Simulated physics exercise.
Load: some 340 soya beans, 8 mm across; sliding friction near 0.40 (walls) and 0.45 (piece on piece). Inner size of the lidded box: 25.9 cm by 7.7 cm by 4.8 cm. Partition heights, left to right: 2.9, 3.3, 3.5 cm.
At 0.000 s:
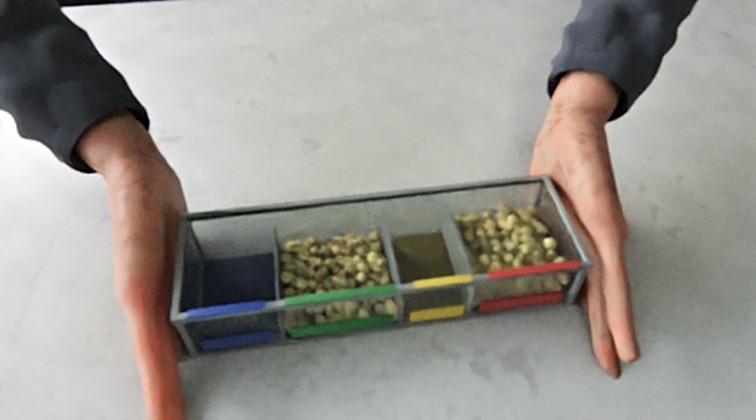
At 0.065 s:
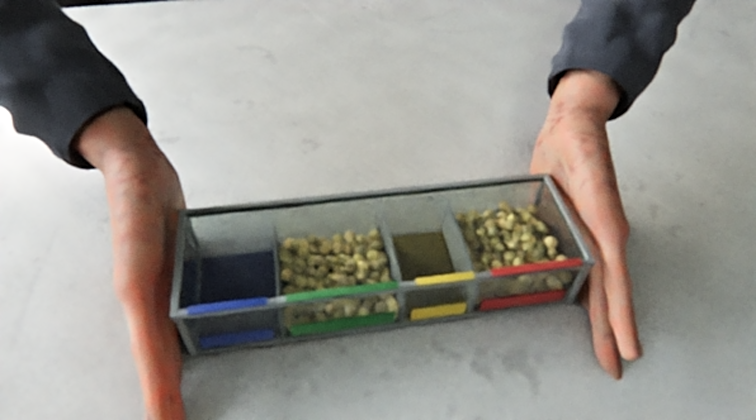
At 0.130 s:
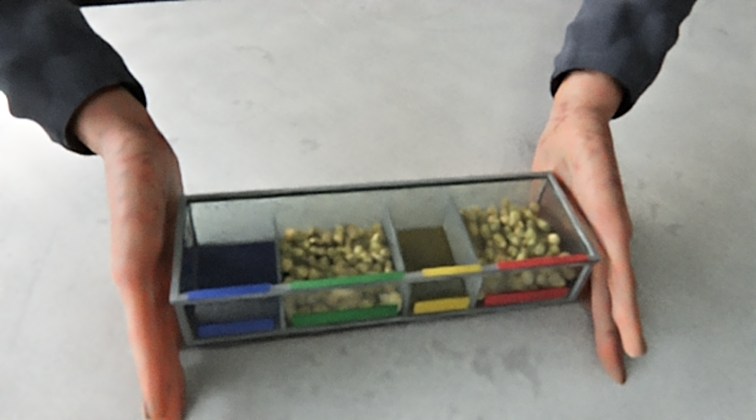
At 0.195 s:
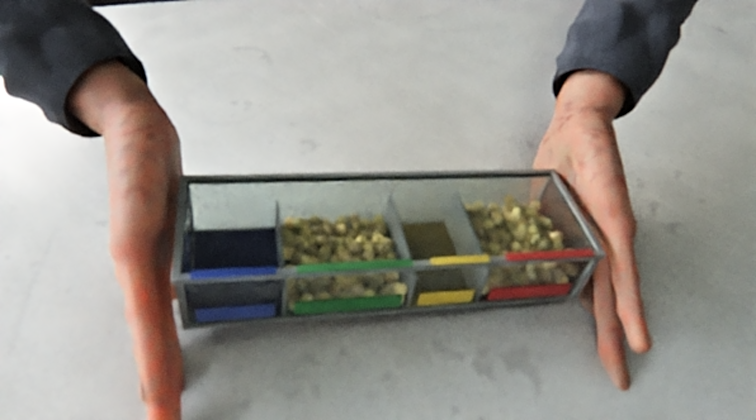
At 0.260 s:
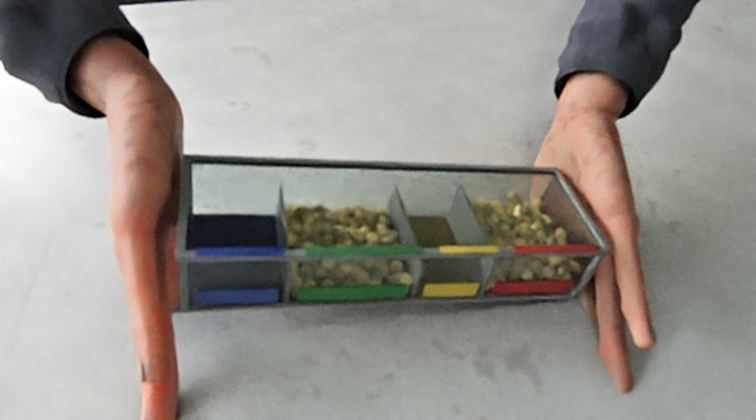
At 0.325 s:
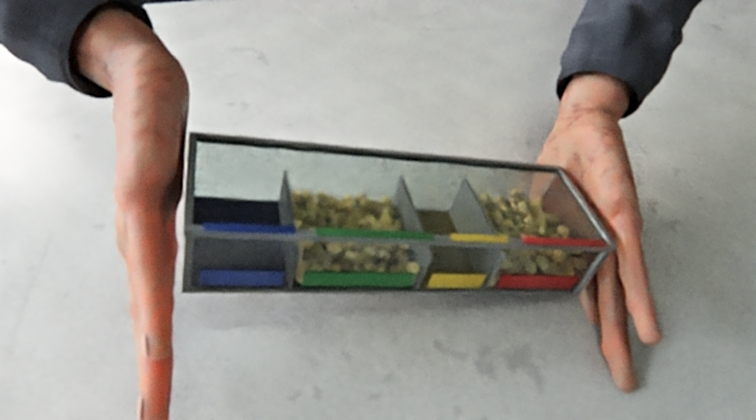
A clear lidded box with four compartments, marked blue, green, yellow and red from left to right, sits between two open hands on a pale grey surface, seen from above. Pale beans fill much of the green and red sections, while the blue and yellow ones show no beans. The dark-sleeved hands tilt the box, slowly at first, its left end rising more, while the view stays still.
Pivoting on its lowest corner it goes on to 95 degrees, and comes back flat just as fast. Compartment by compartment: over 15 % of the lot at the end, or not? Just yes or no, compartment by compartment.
Red compartment gets a yes, blue compartment gets a no, green compartment gets a yes, yellow compartment gets a no.
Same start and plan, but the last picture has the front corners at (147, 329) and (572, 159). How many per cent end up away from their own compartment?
That would be some 35 in a hundred.
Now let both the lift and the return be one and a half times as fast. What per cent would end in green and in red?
Per cent held - green: 25, red: 70.
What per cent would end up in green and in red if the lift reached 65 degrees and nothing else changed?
Green 40 %, red 60 %.
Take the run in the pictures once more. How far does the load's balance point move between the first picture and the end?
Around 2.5 centimetres, start to finish.
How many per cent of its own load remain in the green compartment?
Roughly 60 per cent.
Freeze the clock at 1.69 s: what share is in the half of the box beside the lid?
Estimate: Near 40 per cent.
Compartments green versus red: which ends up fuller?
Answer: Red.
Then, at 1.69 s, tilt 95 degrees; red 65 %, green 35 %, yellow 5 %.
Then, at 2.60 s, tilt 42 degrees; red 70 %, green 25 %, yellow 5 %.
After 3.50 s, tilt 0 degrees; red 70 %, green 25 %, yellow 5 %.
At rest (4.3 s), red 70 %, blue 0 %, green 25 %, yellow 5 %.
